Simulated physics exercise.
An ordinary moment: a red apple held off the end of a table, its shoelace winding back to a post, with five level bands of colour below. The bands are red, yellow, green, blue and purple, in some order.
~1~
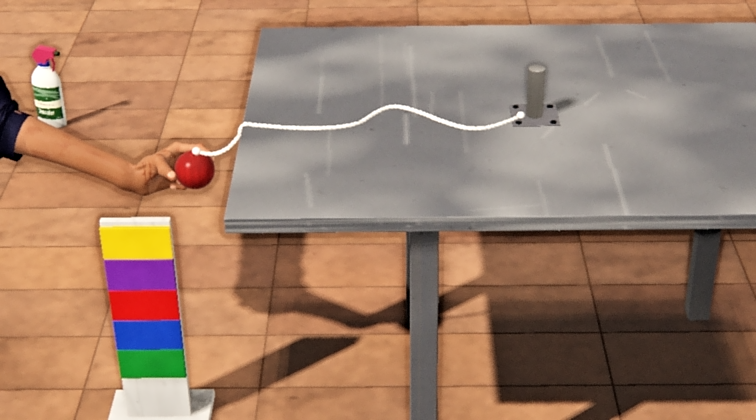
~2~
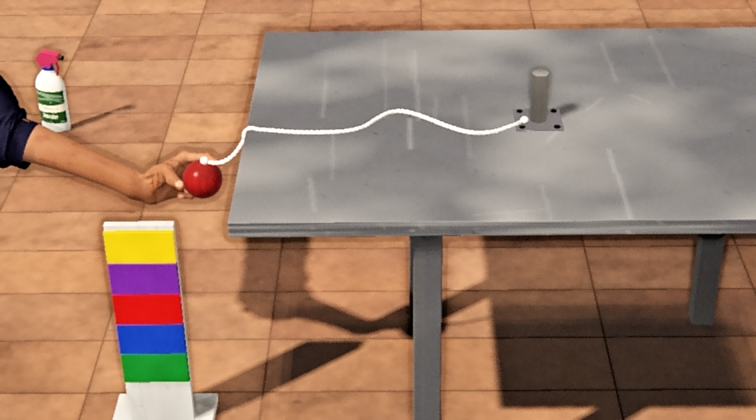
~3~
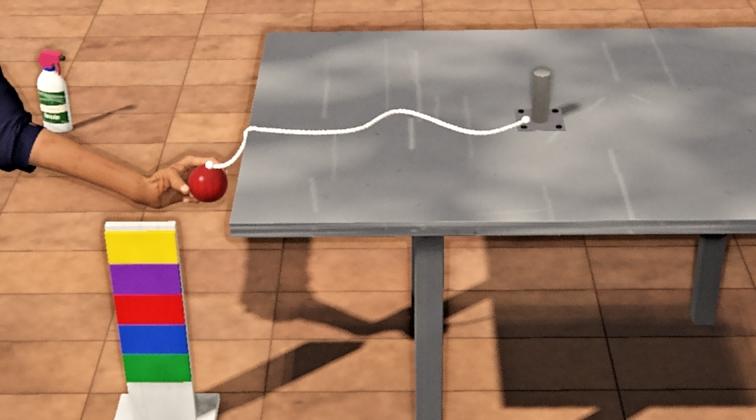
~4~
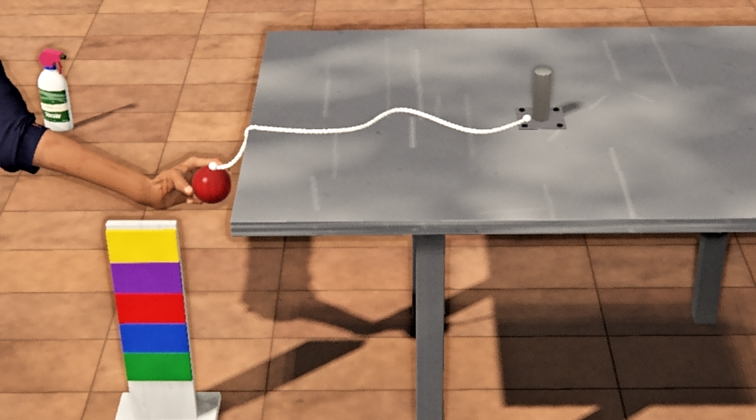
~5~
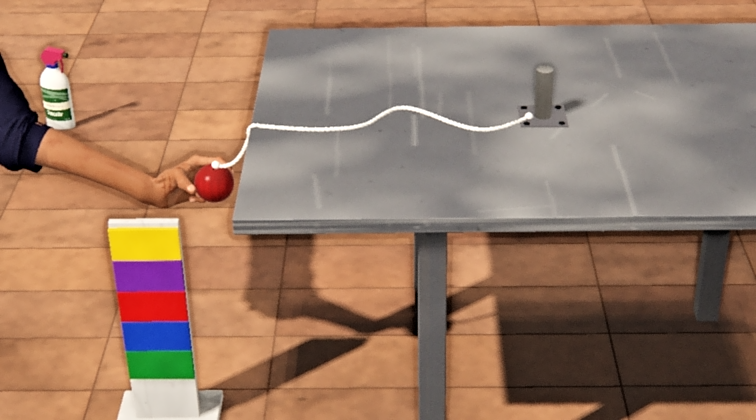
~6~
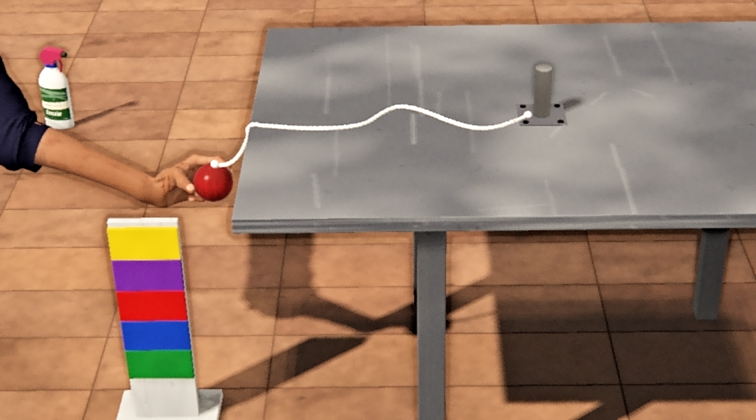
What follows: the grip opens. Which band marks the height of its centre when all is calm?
Its centre hangs level with the yellow band.
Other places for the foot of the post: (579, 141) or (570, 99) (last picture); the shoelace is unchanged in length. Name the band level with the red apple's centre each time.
One after the other, none, it hangs higher; none, it hangs higher.
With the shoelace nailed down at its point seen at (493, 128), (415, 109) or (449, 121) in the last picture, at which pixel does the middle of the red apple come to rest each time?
The places are (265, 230), (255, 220) and (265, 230).
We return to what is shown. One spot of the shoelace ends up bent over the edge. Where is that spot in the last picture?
The one at (292, 128).
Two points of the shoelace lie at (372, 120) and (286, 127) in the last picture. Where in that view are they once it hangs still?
At (335, 121), then (249, 132).
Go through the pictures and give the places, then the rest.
In the first picture, red apple (195, 170); yellow (136, 244); purple (140, 276); red (144, 306); blue (148, 336); green (152, 365).
In the second picture, red apple (203, 179); shoelace through (498, 131) (439, 123) (381, 117) (322, 133) (257, 129).
In the third picture, red apple (208, 184).
In the fourth picture, red apple (212, 184); shoelace through (500, 129) (442, 122) (383, 115) (324, 132) (259, 128).
In the fifth picture, red apple (215, 183).
In the sixth picture, red apple (214, 182); shoelace through (501, 126) (442, 119) (384, 112) (325, 129) (260, 126).
Soon after, apple near (242, 226); above the bands.
After that, apple near (265, 240); level with yellow.
And then, apple near (273, 237); level with yellow.
In the end, apple near (265, 238); level with yellow. Its middle rests at the yellow band.
